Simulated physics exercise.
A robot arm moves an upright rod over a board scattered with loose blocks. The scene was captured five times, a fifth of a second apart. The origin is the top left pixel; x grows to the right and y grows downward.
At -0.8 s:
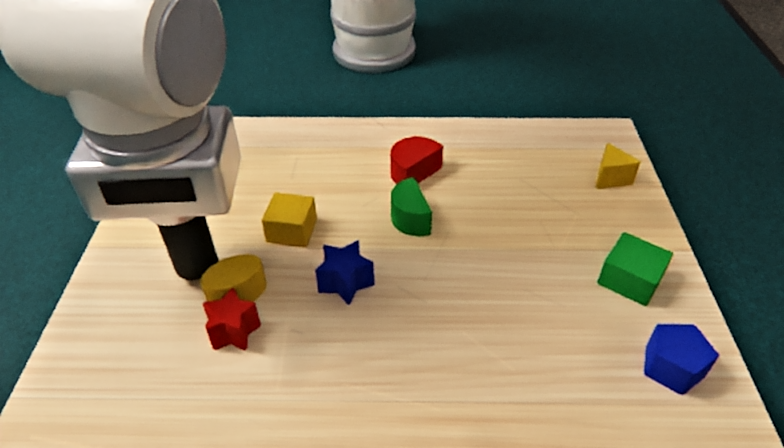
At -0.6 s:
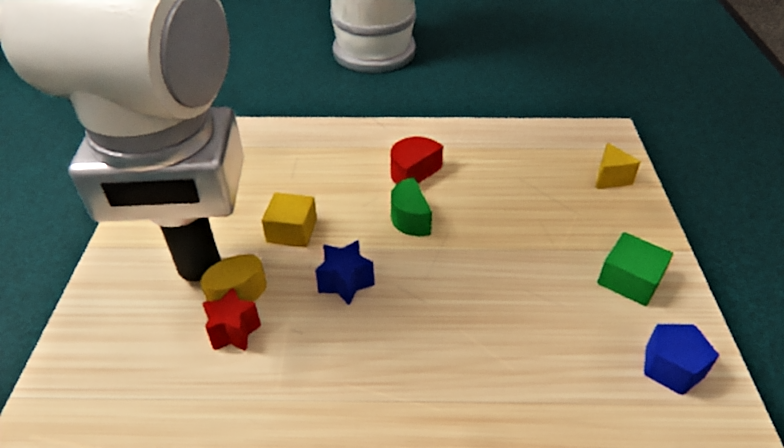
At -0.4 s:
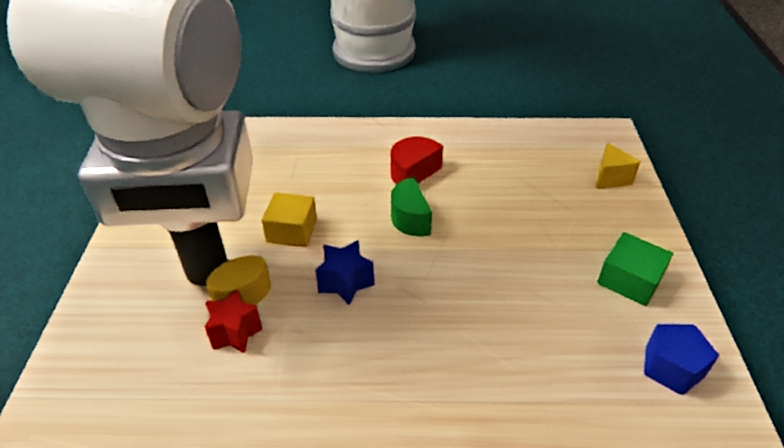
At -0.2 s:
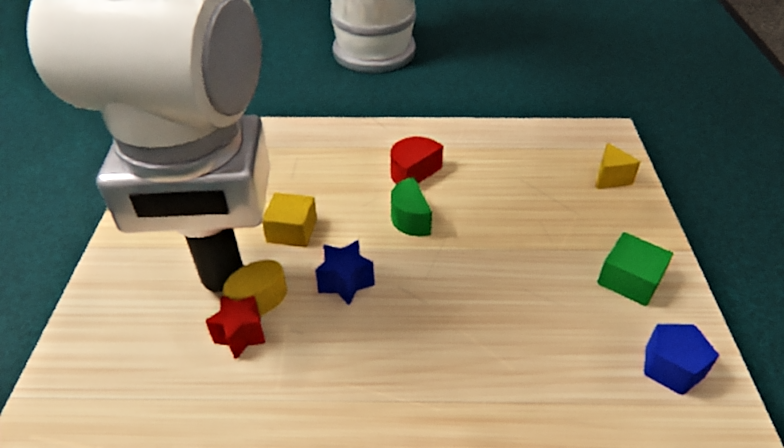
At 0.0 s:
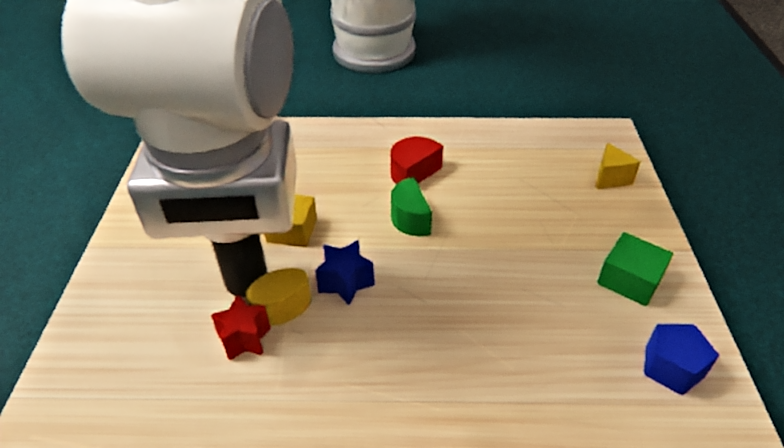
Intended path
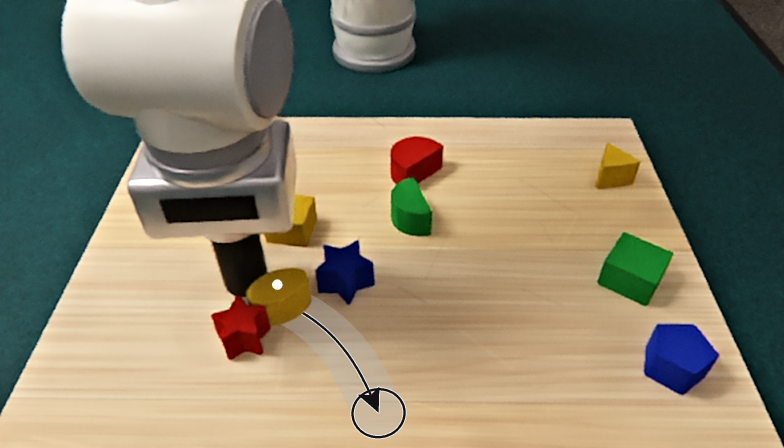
The robot arm's rod slides right, pushing the yellow oval toward the blue star block.
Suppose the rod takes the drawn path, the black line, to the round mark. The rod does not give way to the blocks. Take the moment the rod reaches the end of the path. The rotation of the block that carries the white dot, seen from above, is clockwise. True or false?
Verdict: False.
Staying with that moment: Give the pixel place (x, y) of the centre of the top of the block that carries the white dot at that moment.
Its top middle: (400, 332).
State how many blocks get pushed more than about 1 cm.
Moved: Just one.
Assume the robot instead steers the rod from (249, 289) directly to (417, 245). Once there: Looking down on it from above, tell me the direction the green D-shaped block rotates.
Watching from overhead, you'd notice the green D-shaped block rotating counter-clockwise.
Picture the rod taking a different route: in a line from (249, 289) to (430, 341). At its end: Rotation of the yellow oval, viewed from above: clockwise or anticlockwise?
Twists clockwise.
Drawn move, from (249, 289) through (303, 313) and (347, 354) to (379, 412); the dot is on the yellow oval.
The first path, step by step. One third of the way, rod (302, 305); yellow oval (339, 307), turned 15° anticlockwise.
Two thirds of the way, rod (347, 347); yellow oval (393, 330), turned 75° anticlockwise.
At the end, rod (378, 405); yellow oval (400, 332), turned 85° anticlockwise; blue star block still.
